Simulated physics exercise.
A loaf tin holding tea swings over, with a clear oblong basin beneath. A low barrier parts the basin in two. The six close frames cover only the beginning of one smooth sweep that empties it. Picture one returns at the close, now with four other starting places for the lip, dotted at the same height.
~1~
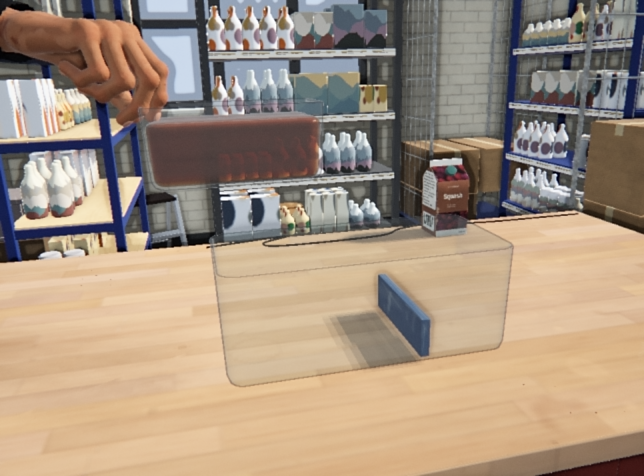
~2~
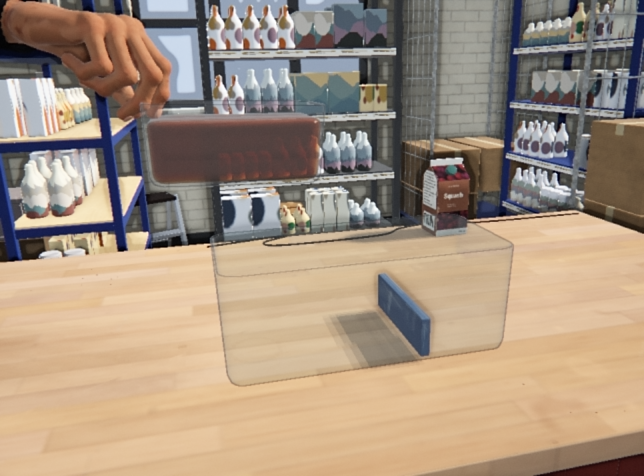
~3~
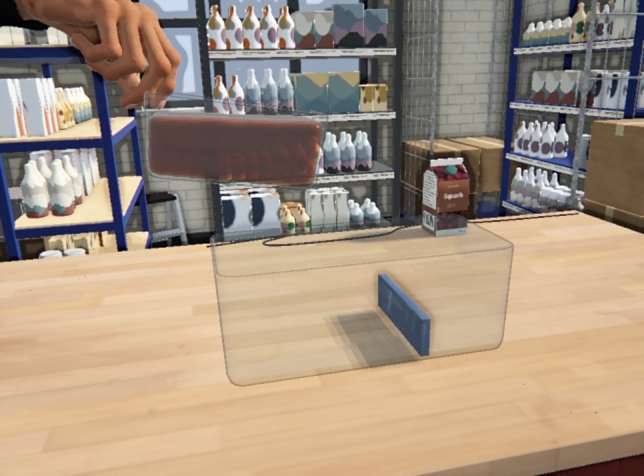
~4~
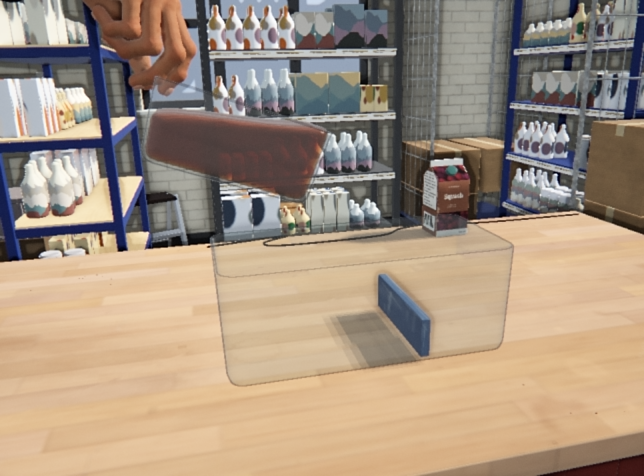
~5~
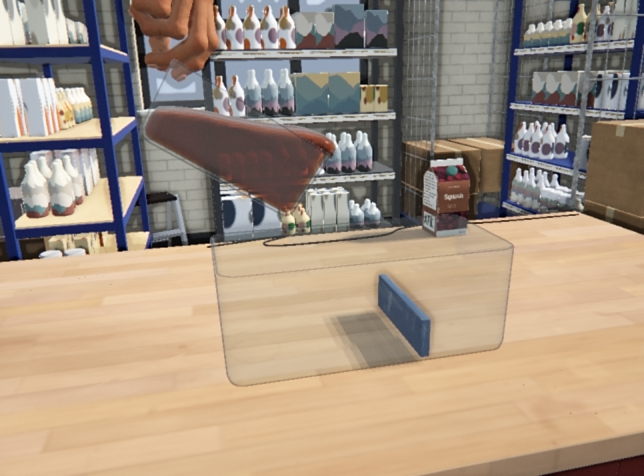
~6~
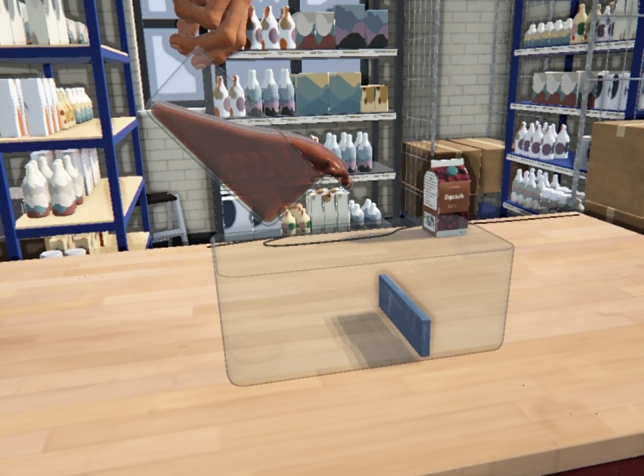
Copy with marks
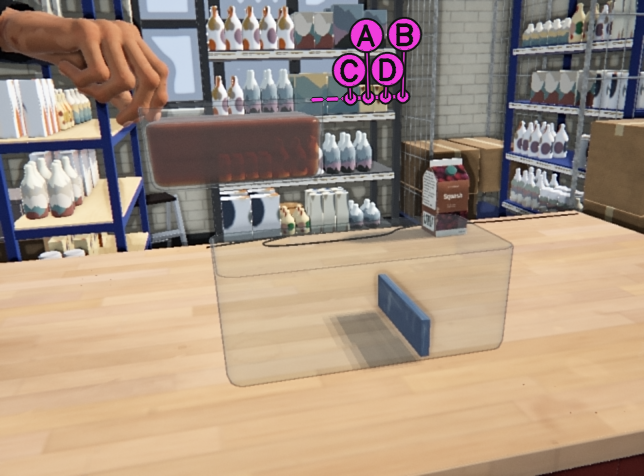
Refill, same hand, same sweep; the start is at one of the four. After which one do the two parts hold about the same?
A is best.
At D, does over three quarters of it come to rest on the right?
No, it does not.
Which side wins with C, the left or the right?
The left one.
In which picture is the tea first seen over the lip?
Picture 5.
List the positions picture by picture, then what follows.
In the first picture, upright, lip at (312, 99); basin from (227, 384) to (500, 344); top of the wall at (402, 294); nothing has left yet.
In the second picture, tipped about 2°, lip at (314, 102); nothing has left yet.
In the third picture, tipped about 9°, lip at (318, 112); nothing has left yet.
In the fourth picture, tipped about 20°, lip at (321, 129); nothing has left yet.
In the fifth picture, tipped about 33°, lip at (321, 149); tea is over the lip, down to (325, 154).
In the sixth picture, tipped about 49°, lip at (315, 171); tea is over the lip, down to (323, 196).
In magenta, A at (368, 97); B at (402, 96); C at (350, 98); D at (385, 97).
If A is chosen, about 51 % ends left of the wall and 44 % right of it; 5 % is lost outside.
If B is chosen, about 30 % ends left of the wall and 64 % right of it; 6 % is lost outside.
If C is chosen, about 65 % ends left of the wall and 30 % right of it; 5 % is lost outside.
If D is chosen, about 35 % ends left of the wall and 59 % right of it; 6 % is lost outside.
